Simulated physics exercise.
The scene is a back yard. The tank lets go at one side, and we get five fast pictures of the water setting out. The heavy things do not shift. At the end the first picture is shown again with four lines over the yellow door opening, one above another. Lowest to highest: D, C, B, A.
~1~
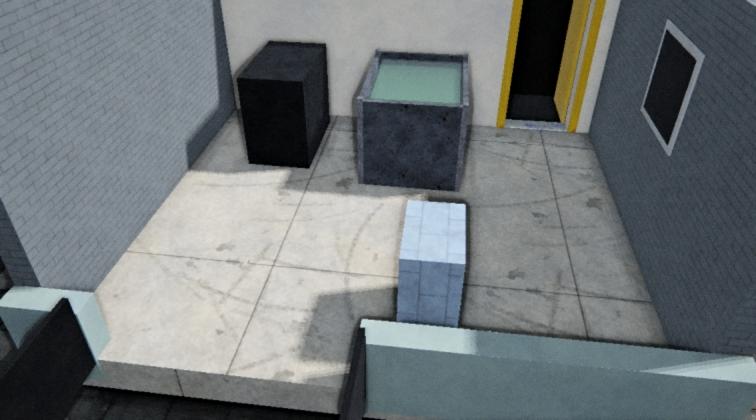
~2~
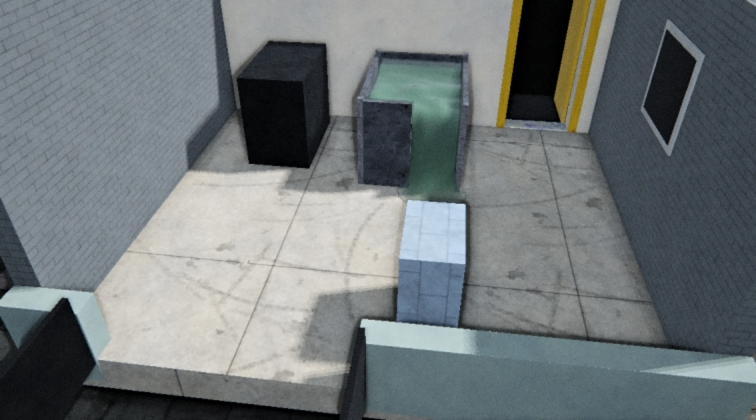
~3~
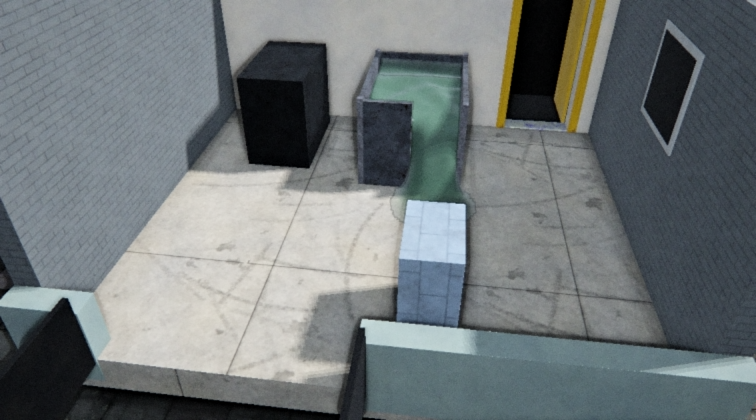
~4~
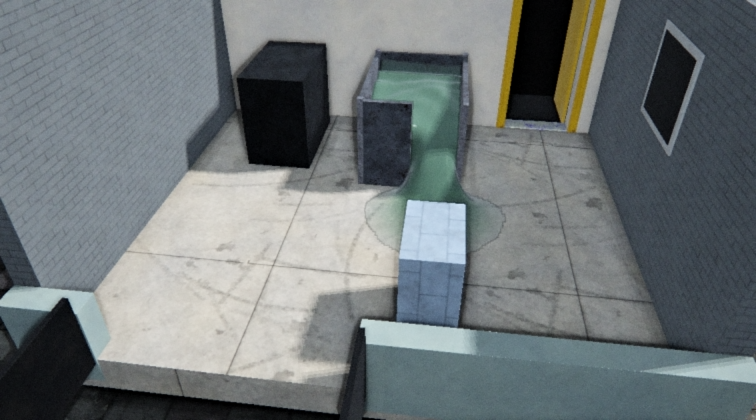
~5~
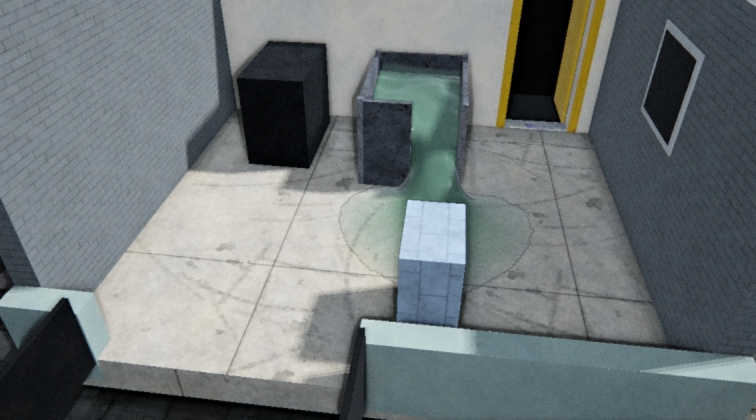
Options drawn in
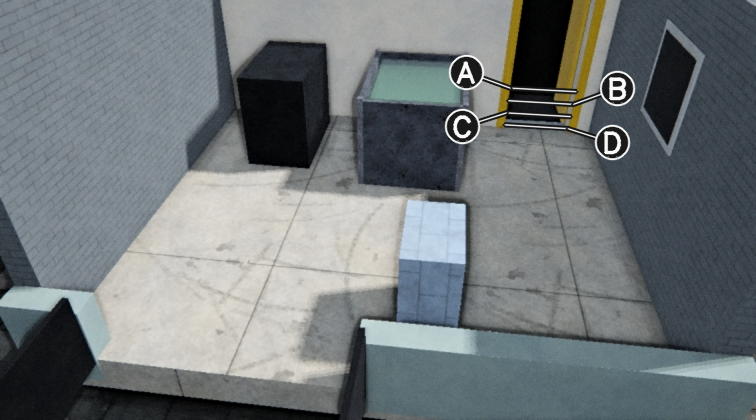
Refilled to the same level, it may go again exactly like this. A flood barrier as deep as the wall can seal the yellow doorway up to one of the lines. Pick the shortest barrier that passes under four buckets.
C is the one.
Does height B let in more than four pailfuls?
No.
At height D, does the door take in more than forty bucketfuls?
No, less.
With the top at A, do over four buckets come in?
No.
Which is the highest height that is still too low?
It is D.
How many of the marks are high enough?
Three of them.
On the marked copy, A at (543, 89); B at (540, 102); C at (538, 114); D at (536, 126); from the bottom up D, C, B, A.
Choosing A, nothing gets over.
Choosing B, nothing gets over.
Choosing C, nothing gets over.
Choosing D, about 13 bucketfuls get in.
